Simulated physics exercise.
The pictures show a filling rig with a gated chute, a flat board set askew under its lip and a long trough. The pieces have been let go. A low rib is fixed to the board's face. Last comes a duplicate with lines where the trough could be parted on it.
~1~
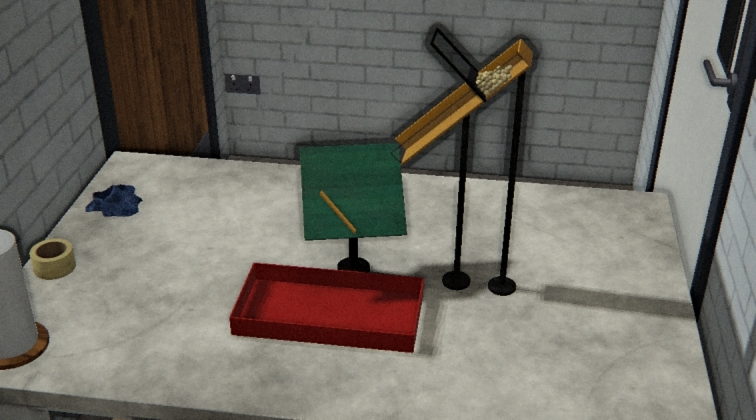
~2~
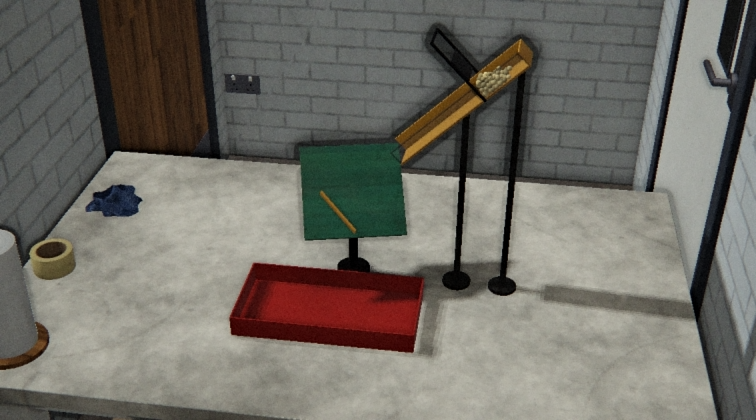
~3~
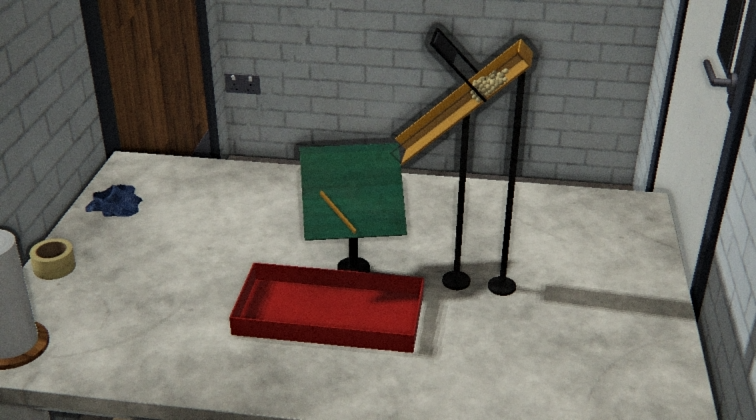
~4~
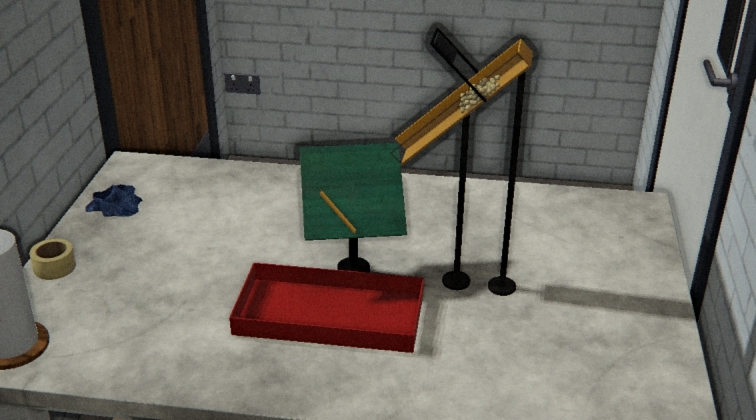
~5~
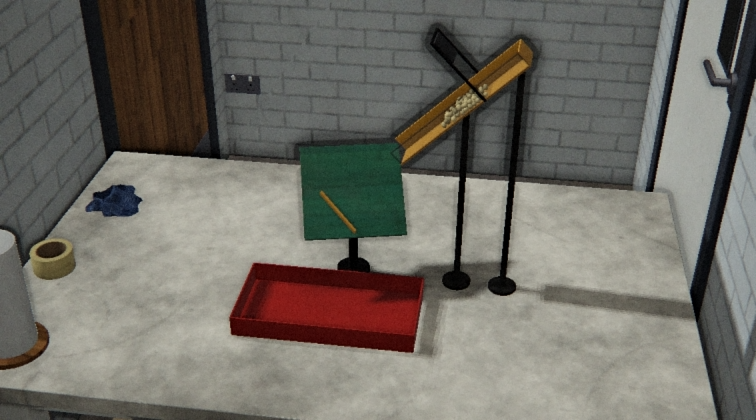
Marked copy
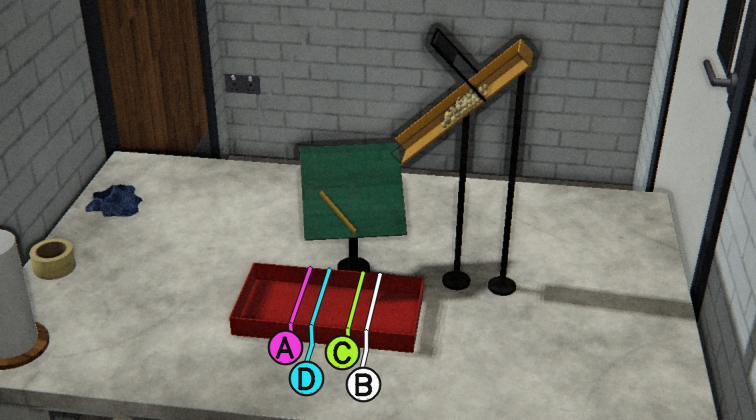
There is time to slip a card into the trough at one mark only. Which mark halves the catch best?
The best line is B.
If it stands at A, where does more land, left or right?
More lands on the right.
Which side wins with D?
The right side.
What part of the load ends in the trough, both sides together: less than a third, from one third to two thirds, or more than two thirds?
It is more than two thirds.
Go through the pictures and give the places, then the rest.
The first frame shows load behind the gate at (492, 81), soya beans; lip of the chute at (404, 157), sloping fairly steeply.
The second frame shows middle of the board at (353, 190), tilted fairly steeply; middle of its low edge at (356, 237); of its high edge at (349, 145).
The third frame shows front corners of the trough at (230, 317) and (413, 335), empty; front of the load at (476, 94).
The fourth frame shows middle of the load at (476, 94); its front at (463, 108), about a quarter of the way to the lip; rib from (321, 191) to (356, 231).
The fifth frame shows middle of the load at (463, 106); its front at (444, 125), about half of the way to the lip.
On the marked copy, line A crosses the front rim at (290, 323); line B crosses the front rim at (366, 330); line C crosses the front rim at (348, 329); line D crosses the front rim at (311, 325).
With A, of what is caught, a stray few on the left of the divider, nearly all on the right.
With B, of what is caught, about half on the left of the divider, about half on the right.
With C, of what is caught, a small part on the left of the divider, most on the right.
With D, of what is caught, a small part on the left of the divider, nearly all on the right.
